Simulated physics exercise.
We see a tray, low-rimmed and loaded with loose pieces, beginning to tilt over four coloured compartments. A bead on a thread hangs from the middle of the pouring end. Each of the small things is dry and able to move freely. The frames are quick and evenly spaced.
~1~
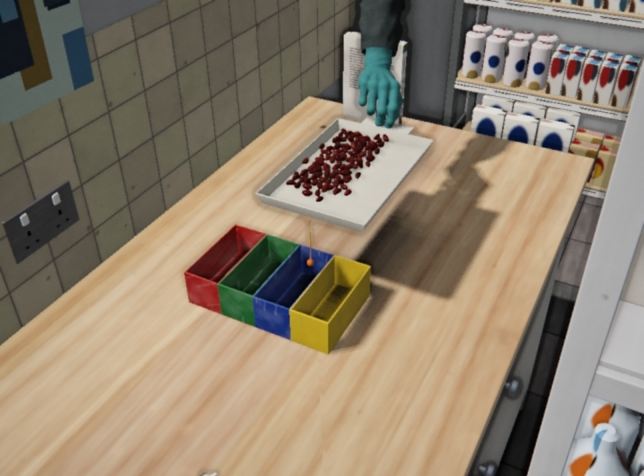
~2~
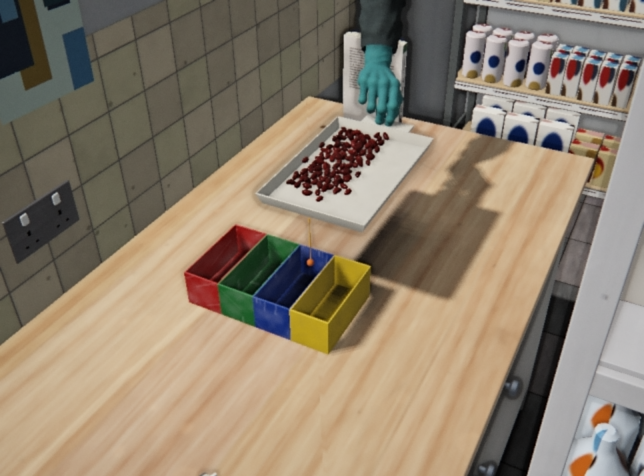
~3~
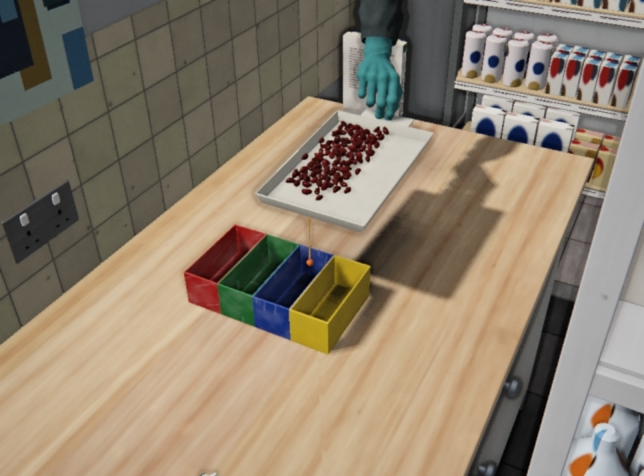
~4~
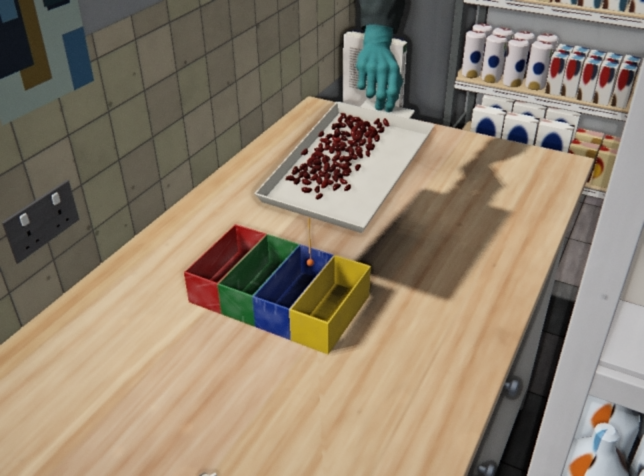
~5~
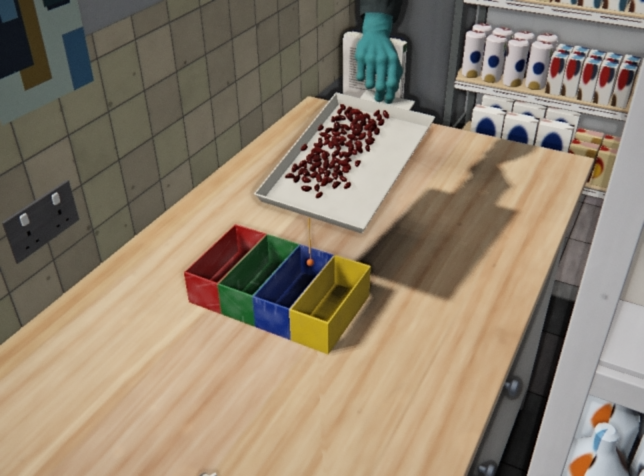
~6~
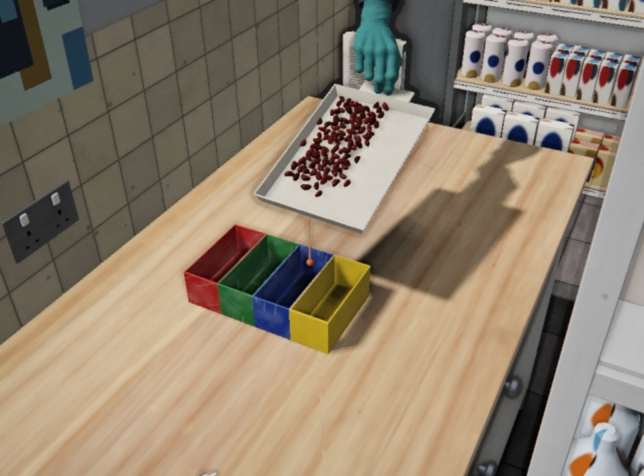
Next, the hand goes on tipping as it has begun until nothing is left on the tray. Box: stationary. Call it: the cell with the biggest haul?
The yellow compartment.
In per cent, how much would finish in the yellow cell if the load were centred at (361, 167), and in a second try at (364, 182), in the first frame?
Shares: 50 % for the first, 40 % for the second.
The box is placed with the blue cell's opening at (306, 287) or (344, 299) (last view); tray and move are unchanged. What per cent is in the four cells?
About 90 % and 100 %.
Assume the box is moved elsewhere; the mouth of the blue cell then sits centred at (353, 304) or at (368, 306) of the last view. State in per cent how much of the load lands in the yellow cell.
You'd get 0 in a hundred the first time and 0 in a hundred the second.
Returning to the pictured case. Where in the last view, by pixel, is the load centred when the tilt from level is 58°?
I'd put the middle close to (317, 197).
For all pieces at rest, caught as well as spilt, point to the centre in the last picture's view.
Near pixel (315, 323).
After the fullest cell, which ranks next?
Place 2: The blue cell.
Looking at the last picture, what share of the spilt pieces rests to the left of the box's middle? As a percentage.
That's about 10 per cent of the spill.
Soon, tray tipped steeply; nearly all on the tray; a stray few falling or outside the box.
A while on, tray tipped right over; about two thirds on the tray; a small part in the yellow cell; a small part in the blue cell; a small part falling or outside the box.
Towards the end, tray tipped past a quarter turn; about half in the yellow cell; about a quarter in the blue cell; a small part in the green cell; about a quarter falling or outside the box.
Finally, tray tipped past a quarter turn; about half in the yellow cell; about a quarter in the blue cell; a small part in the green cell; none in the red cell; about a quarter outside the box.
